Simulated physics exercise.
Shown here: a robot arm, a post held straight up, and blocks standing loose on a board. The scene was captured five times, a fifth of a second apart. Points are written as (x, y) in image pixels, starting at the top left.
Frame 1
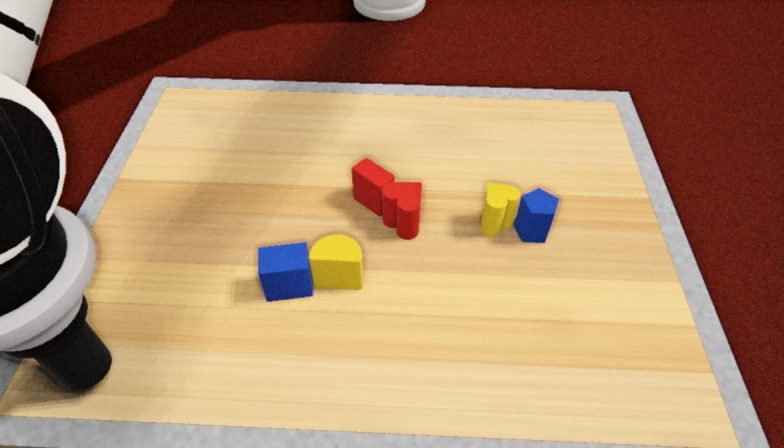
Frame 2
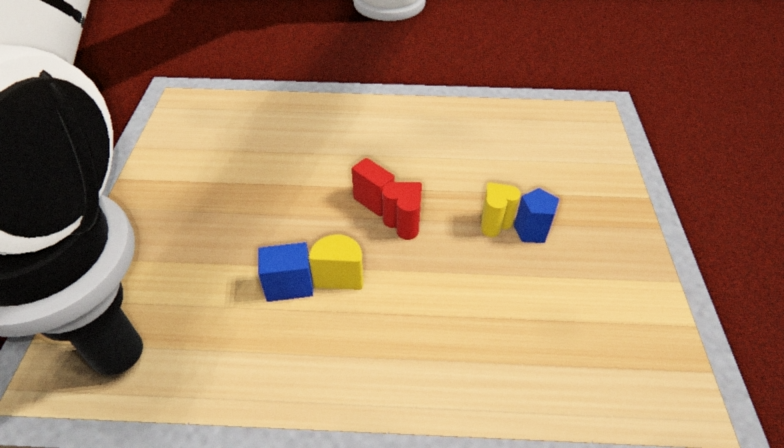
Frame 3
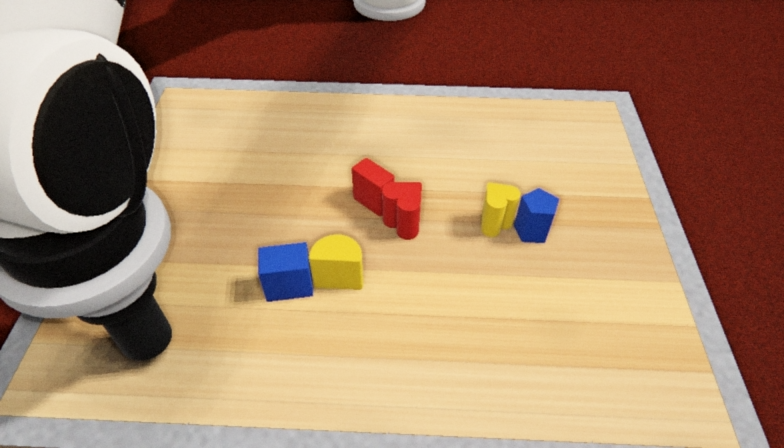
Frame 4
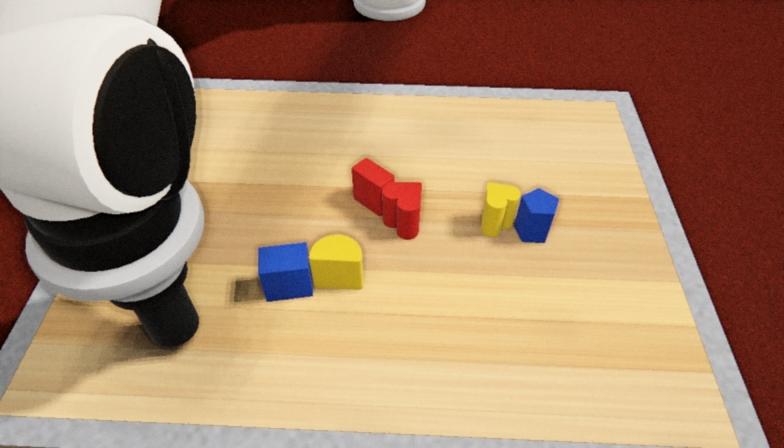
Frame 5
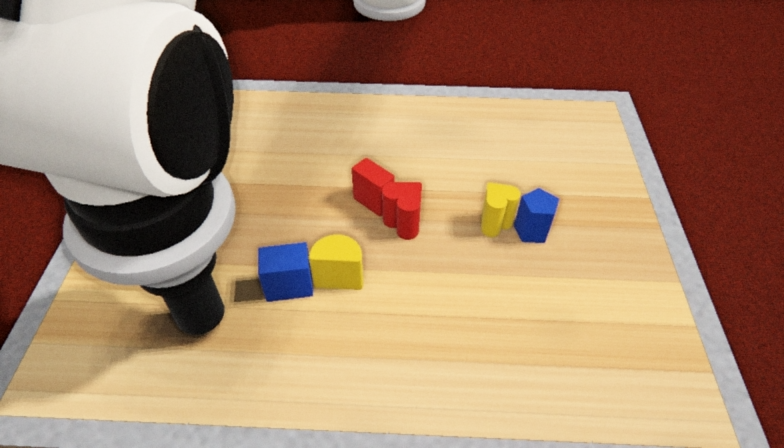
A robot arm moves its black post rightward over the board while the colored blocks stay still.
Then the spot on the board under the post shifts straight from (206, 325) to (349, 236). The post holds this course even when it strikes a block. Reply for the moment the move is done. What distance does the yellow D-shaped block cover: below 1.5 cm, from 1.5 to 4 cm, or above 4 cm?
It goes a long way, over 4 cm.
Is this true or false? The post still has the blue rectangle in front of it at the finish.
That claim is true.
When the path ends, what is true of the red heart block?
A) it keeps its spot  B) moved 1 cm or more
My pick is B.
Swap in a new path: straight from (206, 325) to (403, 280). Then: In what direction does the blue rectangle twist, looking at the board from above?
From the top: Counterclockwise.
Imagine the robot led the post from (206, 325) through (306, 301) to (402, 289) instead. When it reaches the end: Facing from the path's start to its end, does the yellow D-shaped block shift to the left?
Yes - that is the case.
What follows on the original path. One third of the way, post (255, 282); blue rectangle (298, 250); yellow D-shaped block (350, 244).
Two thirds of the way, post (303, 252); blue rectangle (347, 223); yellow D-shaped block (397, 234), turned 40° clockwise.
At the end, post (348, 225); blue rectangle (392, 201), turned 20° clockwise; yellow D-shaped block (418, 230), turned 115° clockwise; red rectangle still; red heart block (423, 186).
